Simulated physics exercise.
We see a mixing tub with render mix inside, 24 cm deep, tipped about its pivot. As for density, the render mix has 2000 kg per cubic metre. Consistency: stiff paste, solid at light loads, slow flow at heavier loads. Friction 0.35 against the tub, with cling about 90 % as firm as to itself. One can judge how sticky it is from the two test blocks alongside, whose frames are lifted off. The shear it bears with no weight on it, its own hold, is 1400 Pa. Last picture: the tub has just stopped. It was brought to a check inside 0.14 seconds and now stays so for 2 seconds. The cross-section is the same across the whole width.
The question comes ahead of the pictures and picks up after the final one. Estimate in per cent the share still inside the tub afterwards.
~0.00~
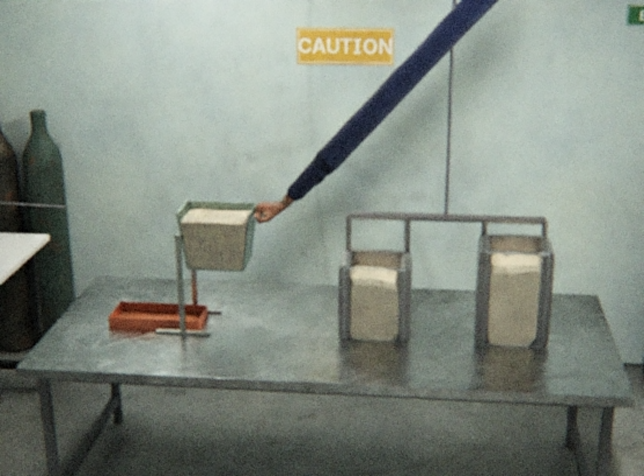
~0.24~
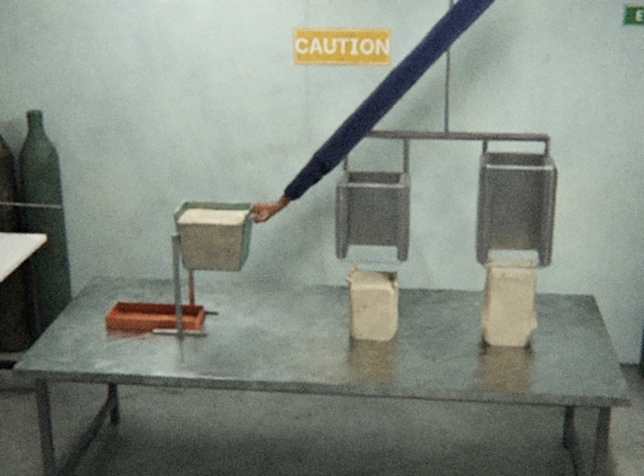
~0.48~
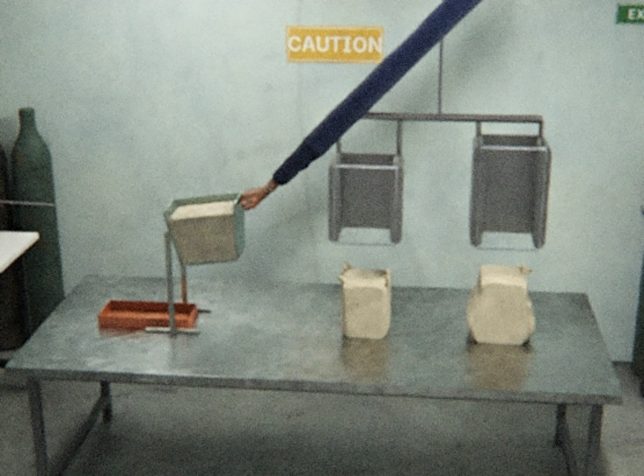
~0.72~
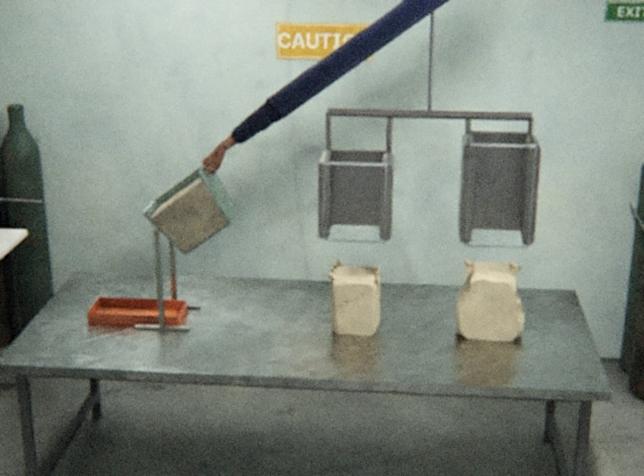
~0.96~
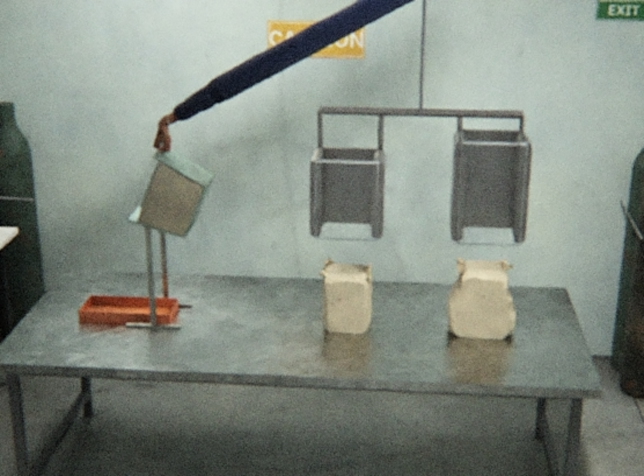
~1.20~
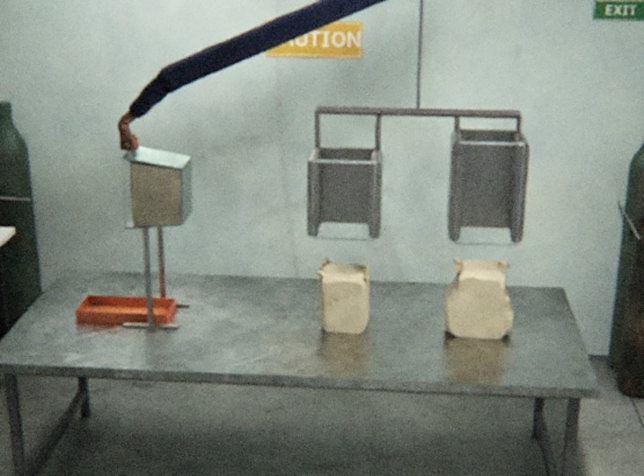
I would say about 100 percent.
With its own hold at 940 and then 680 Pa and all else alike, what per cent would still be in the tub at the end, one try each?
The two runs give near 55 % and near 50 % respectively.
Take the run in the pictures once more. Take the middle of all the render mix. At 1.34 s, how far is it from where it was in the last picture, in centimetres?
The shift is near 0 cm.
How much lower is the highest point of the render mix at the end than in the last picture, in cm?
About 0 cm.
By 1.34 s, the tub is at 88 degrees and holds 100 %.
By 1.51 s, the tub is at 88 degrees and holds 100 %.
By 1.68 s, the tub is at 88 degrees and holds 100 %.
By 1.85 s, the tub is at 88 degrees and holds 100 %.
By 3.20 s, at the end, the tub is at 88 degrees and holds 100 %.
